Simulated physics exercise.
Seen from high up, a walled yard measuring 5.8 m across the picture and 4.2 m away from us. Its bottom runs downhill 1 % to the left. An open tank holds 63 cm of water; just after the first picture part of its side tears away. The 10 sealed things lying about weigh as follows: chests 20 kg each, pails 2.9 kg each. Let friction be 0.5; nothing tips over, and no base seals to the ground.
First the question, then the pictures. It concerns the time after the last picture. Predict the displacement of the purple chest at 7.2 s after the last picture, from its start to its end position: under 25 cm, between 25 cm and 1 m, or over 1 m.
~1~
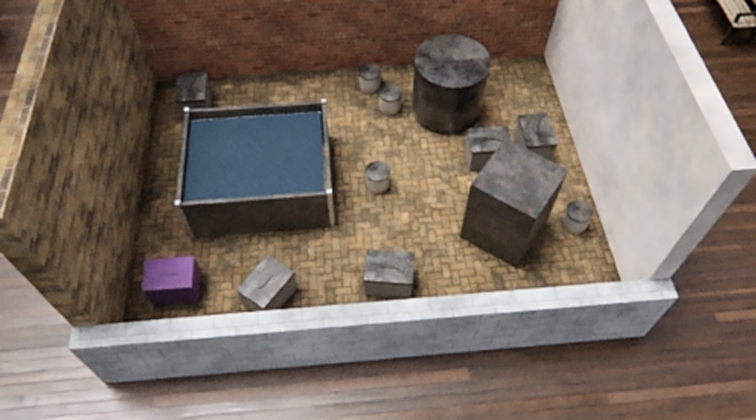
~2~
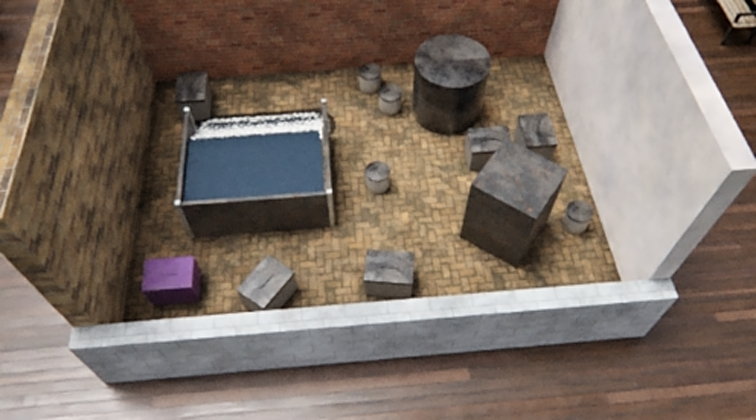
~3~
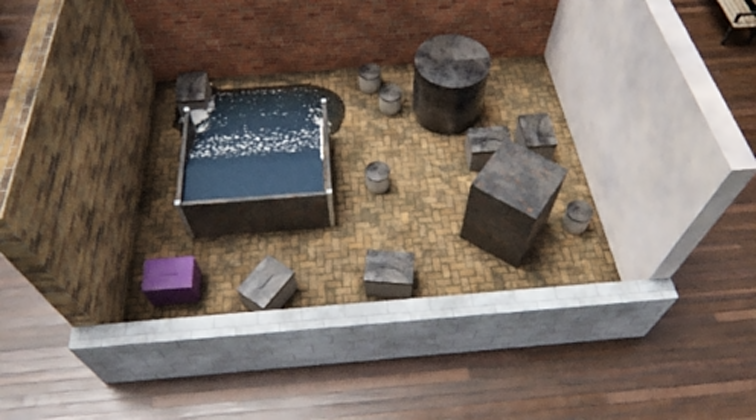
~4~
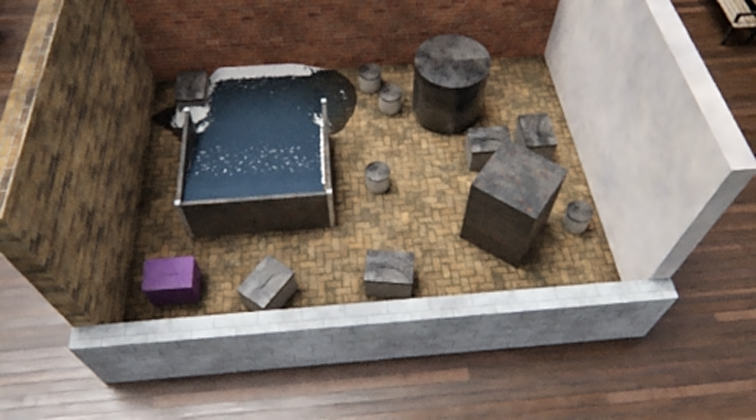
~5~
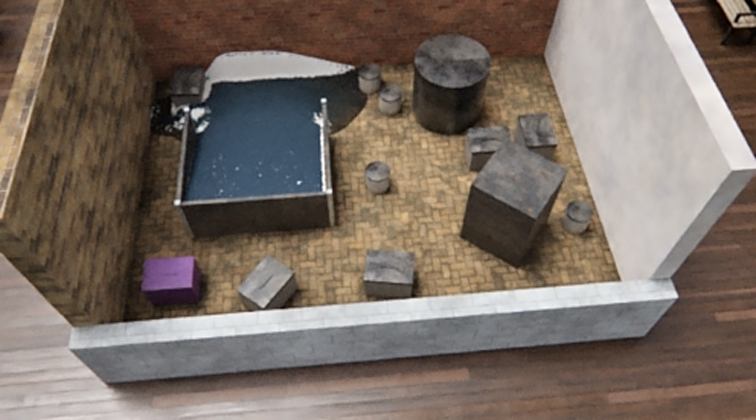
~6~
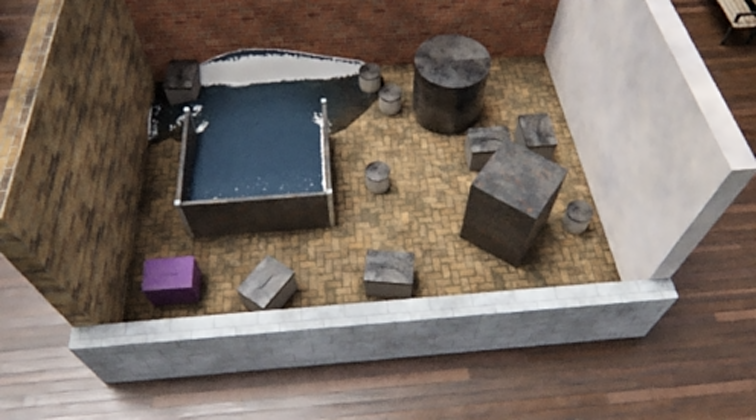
Result: A long way off.
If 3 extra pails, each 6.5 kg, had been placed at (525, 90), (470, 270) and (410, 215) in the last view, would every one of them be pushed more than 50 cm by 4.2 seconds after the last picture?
Beyond it, within it, within it.
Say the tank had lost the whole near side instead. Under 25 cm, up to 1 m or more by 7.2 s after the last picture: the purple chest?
In that scenario the purple chest would have been washed far off.
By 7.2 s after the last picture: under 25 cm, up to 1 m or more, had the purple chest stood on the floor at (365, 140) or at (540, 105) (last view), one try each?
Taken in turn, it stays almost motionless and then glides a modest way.
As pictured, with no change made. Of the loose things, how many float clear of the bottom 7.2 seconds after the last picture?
The number is 7.
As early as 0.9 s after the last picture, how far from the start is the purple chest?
I'd put it at around 0 cm.
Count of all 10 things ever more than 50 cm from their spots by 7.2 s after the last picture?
8.
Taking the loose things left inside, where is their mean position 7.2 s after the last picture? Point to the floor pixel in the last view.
Close to (417, 216).
Then, 0.9 s after the last picture the purple chest is near (169, 273), 0.0 m from its start, aground; 2 afloat.
Then, 2.8 s after the last picture the purple chest is near (232, 306), 0.9 m from its start, afloat; 2 afloat.
Then, 4.8 s after the last picture the purple chest is near (363, 288), 2.2 m from its start, afloat; 7 afloat.
Then, 7.2 s after the last picture the purple chest is near (395, 289), 2.6 m from its start, afloat; 7 afloat.
